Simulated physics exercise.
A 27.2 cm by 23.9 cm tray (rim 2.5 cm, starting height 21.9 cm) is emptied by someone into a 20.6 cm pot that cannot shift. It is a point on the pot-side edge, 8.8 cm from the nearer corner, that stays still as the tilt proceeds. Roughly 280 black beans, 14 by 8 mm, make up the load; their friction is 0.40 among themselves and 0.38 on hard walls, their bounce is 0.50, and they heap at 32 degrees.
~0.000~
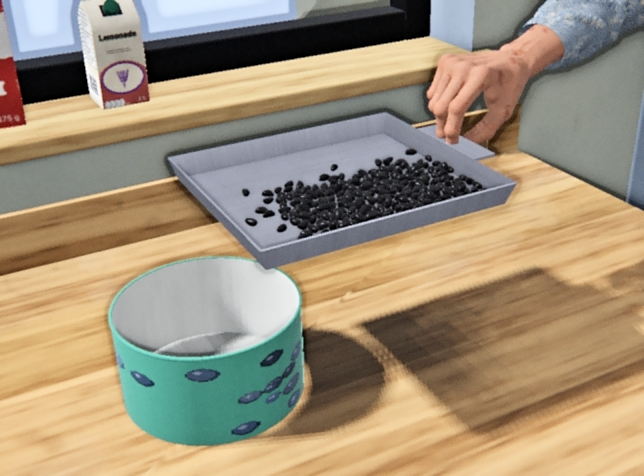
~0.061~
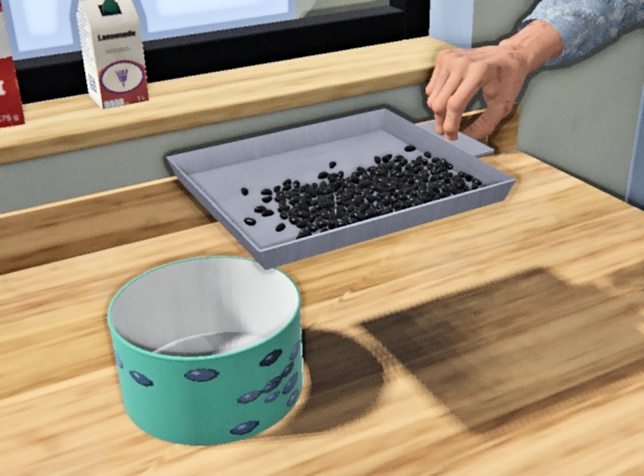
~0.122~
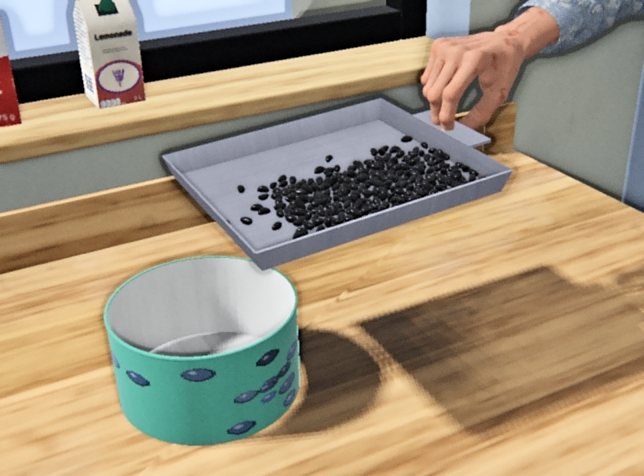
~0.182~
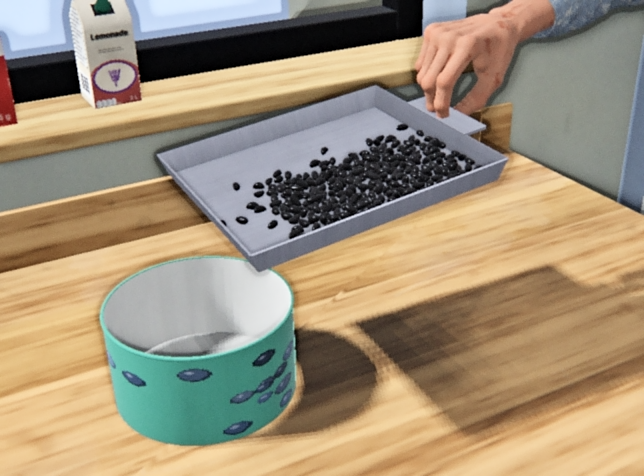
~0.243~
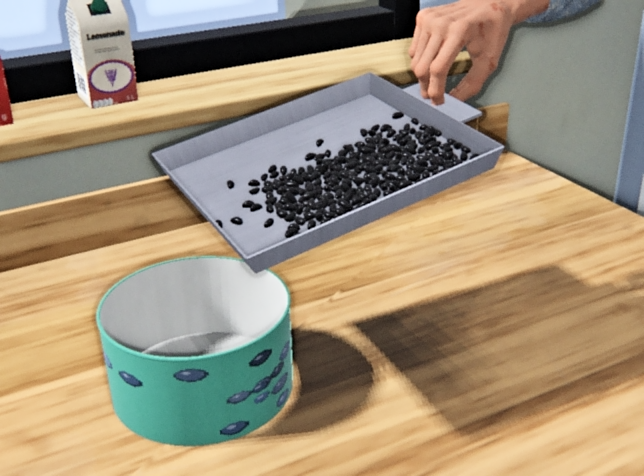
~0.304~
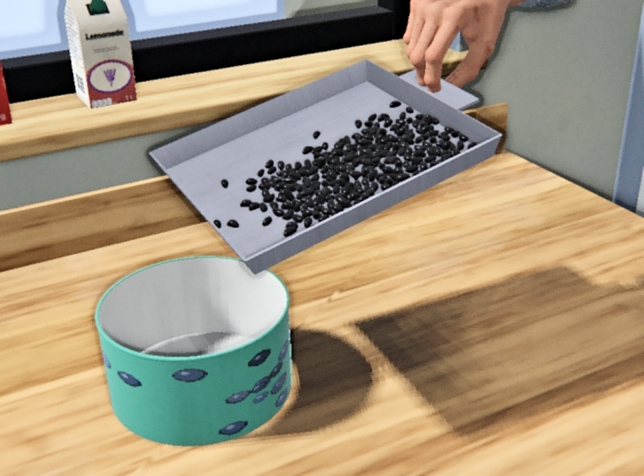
We see a hand holding a shallow grey tray of black beans above a wooden counter, near a teal pot; the hand raises the tray's right side, gradually slanting it toward the left, while the beans stay mostly bunched together.
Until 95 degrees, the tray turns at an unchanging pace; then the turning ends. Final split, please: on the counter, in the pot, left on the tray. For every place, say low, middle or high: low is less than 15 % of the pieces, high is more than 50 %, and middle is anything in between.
Here is the split: Counter: High; pot: Middle; tray: Low.
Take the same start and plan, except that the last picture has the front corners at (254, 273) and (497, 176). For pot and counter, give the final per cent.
You'd end with pot at 5 and counter at 95.
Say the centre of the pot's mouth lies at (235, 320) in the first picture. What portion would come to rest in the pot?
Some 70 per cent.
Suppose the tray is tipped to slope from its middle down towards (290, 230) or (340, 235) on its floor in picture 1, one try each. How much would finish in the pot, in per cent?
5 and 5 %.
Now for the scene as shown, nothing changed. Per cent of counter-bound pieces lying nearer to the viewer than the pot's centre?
Roughly 100 per cent.
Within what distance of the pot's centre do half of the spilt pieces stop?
Roughly 18 cm.
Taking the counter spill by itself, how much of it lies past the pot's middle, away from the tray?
Share: Around 80 %.
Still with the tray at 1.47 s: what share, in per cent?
Value: About 80%.
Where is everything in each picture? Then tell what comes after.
In the first picture, tray tilt 0 degrees, front corners at (265, 245) and (506, 181); middle of the pieces at (381, 198); pot at (206, 303).
In the second picture, tray tilt 1 degrees, front corners at (264, 246) and (505, 178); middle of the pieces at (380, 196).
In the third picture, tray tilt 3 degrees, front corners at (260, 247) and (502, 169), lowest corner left front; middle of the pieces at (376, 190).
In the fourth picture, tray tilt 7 degrees, front corners at (255, 249) and (498, 158), lowest corner left front; middle of the pieces at (372, 183).
In the fifth picture, tray tilt 10 degrees, front corners at (251, 251) and (493, 146), lowest corner left front; middle of the pieces at (367, 176).
In the sixth picture, tray tilt 13 degrees, front corners at (249, 253) and (490, 135), lowest corner left front; middle of the pieces at (365, 169); pot at (194, 302). Its pace works out near 55 degrees a second.
Then, at 1.00 s, tilt 51 degrees; the tray holds 100 %, the pot 0 %.
After 1.47 s, tilt 77 degrees; the tray holds 80 %, the pot 5 %.
Then, at 2.01 s, tilt 95 degrees; the tray holds 0 %, the pot 35 %.
In the end, at 3.1 s, counter 65 %, pot 35 %, tray 0 %.
